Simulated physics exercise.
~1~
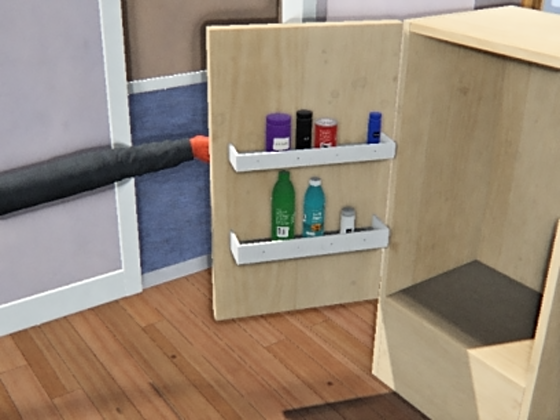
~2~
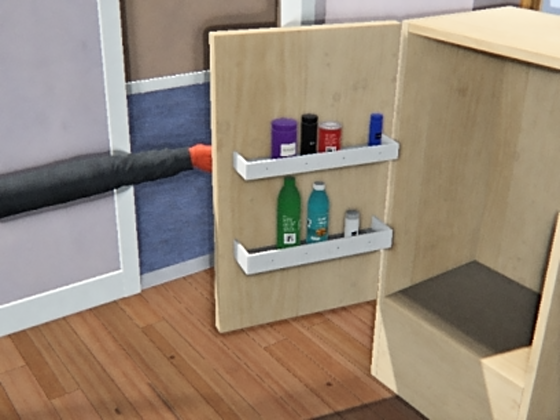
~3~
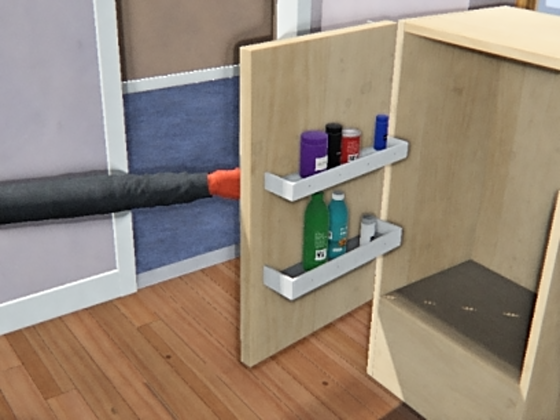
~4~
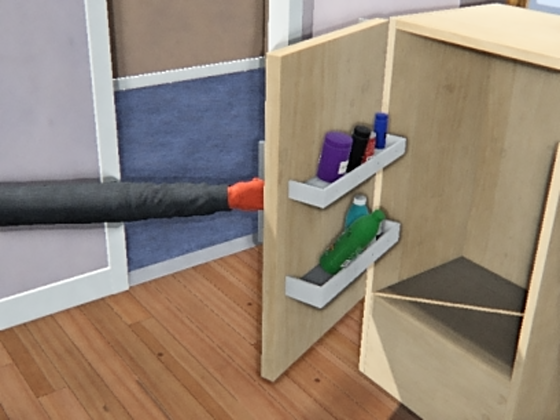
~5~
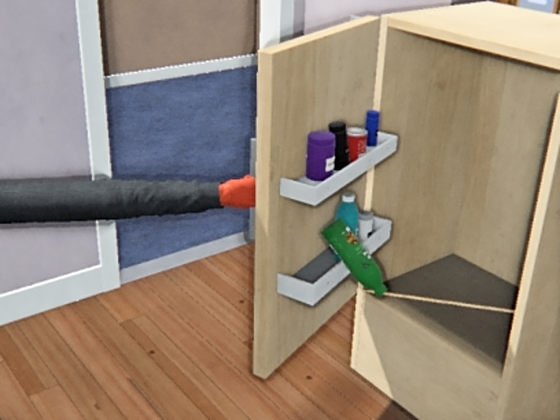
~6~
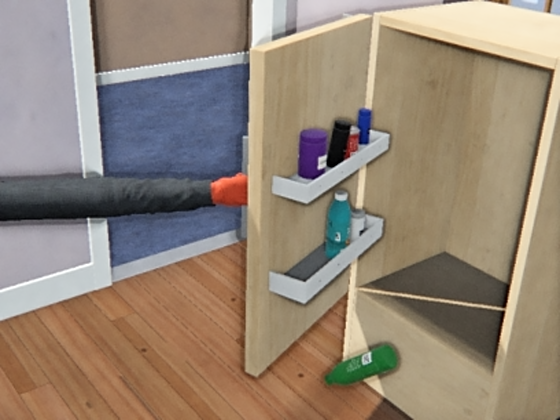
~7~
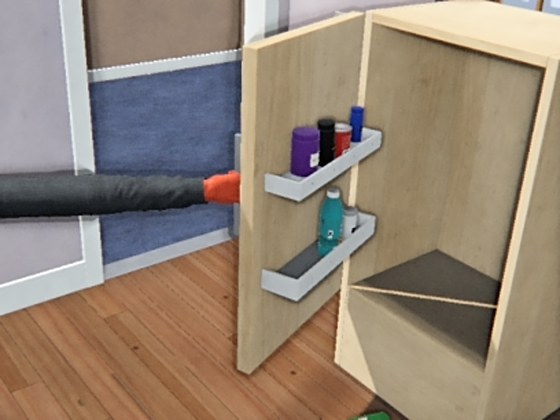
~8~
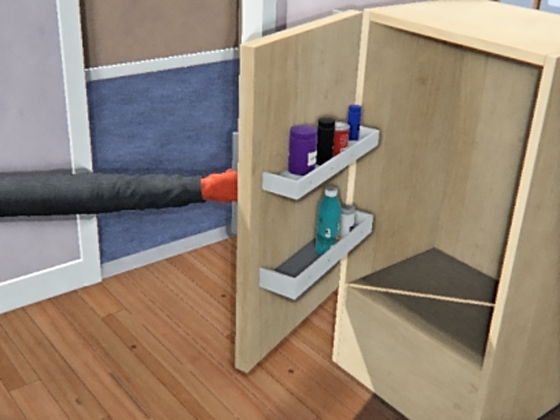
In a wood-floored room, a red-gripped dark arm swings a pantry door, tipping a green bottle to the floor while other containers stay racked.
